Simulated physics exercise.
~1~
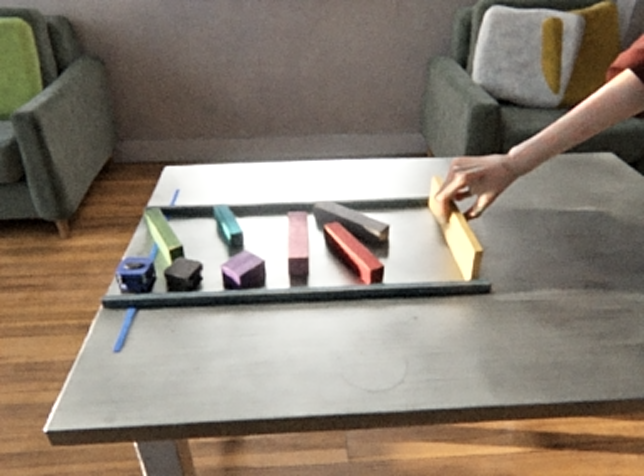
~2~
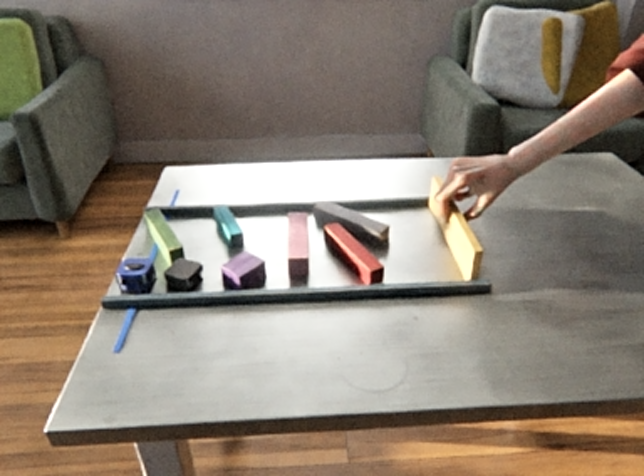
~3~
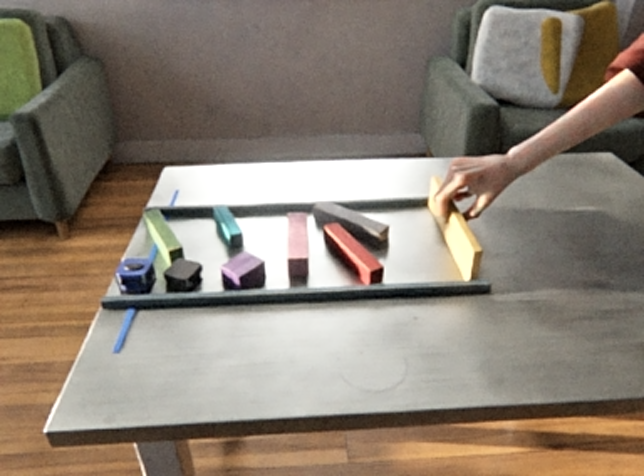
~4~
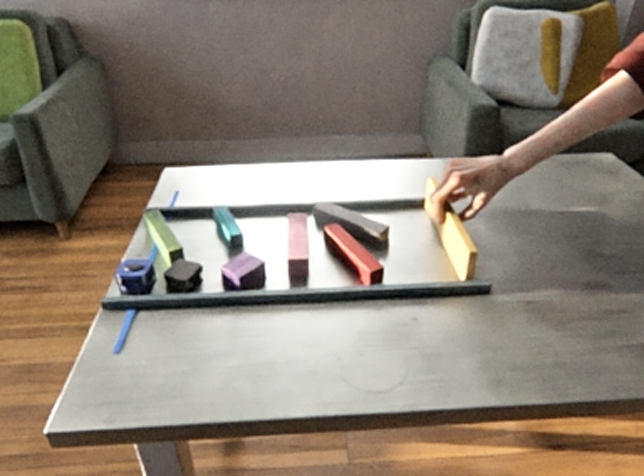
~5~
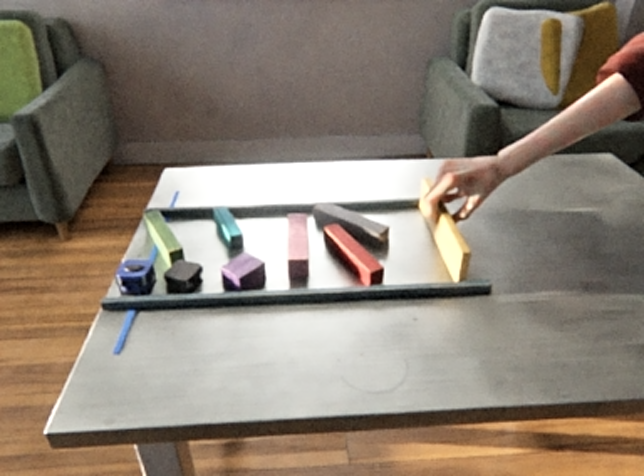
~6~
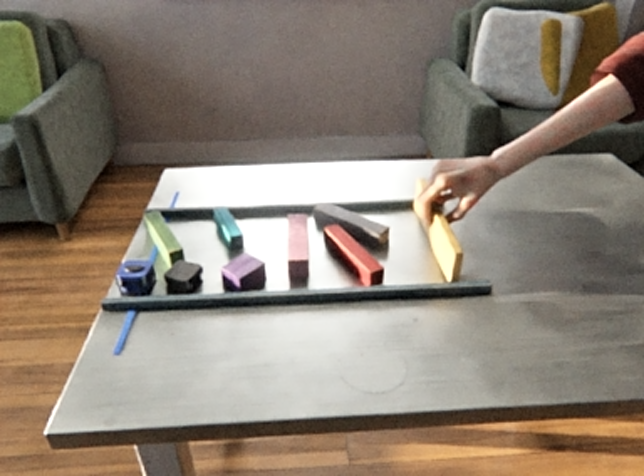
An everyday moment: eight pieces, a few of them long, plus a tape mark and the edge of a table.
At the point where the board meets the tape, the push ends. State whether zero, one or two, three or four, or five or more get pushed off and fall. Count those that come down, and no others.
Result: Five or more pushed off and fallen.
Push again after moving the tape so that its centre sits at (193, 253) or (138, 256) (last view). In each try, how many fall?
First try 3, second try 7.
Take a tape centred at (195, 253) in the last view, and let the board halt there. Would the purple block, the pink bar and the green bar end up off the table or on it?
What happens: The purple block does not come off, the pink bar does not come off, the green bar goes down.
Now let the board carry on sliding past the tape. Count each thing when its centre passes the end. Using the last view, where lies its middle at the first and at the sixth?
The first puts it near (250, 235), the next near (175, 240).
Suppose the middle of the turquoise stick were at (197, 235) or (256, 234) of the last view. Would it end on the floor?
For the turquoise stick: Gone and then gone.
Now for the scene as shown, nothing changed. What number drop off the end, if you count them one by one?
In all, 6 of them.
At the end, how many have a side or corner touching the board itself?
It's 2.
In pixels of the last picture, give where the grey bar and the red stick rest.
Close to (150, 232); the other close to (122, 267).
A little later, none off yet; blue case at rest near (137, 278); green bar at rest near (164, 238); black case at rest near (184, 278).
Next, none off yet; blue case shifted about its own width near (110, 276); green bar moving near (155, 239); black case shifted about its own width near (141, 278).
When it is over, the number that fall off is five or more; down, pink bar, purple block, turquoise stick, black case, green bar and blue case.
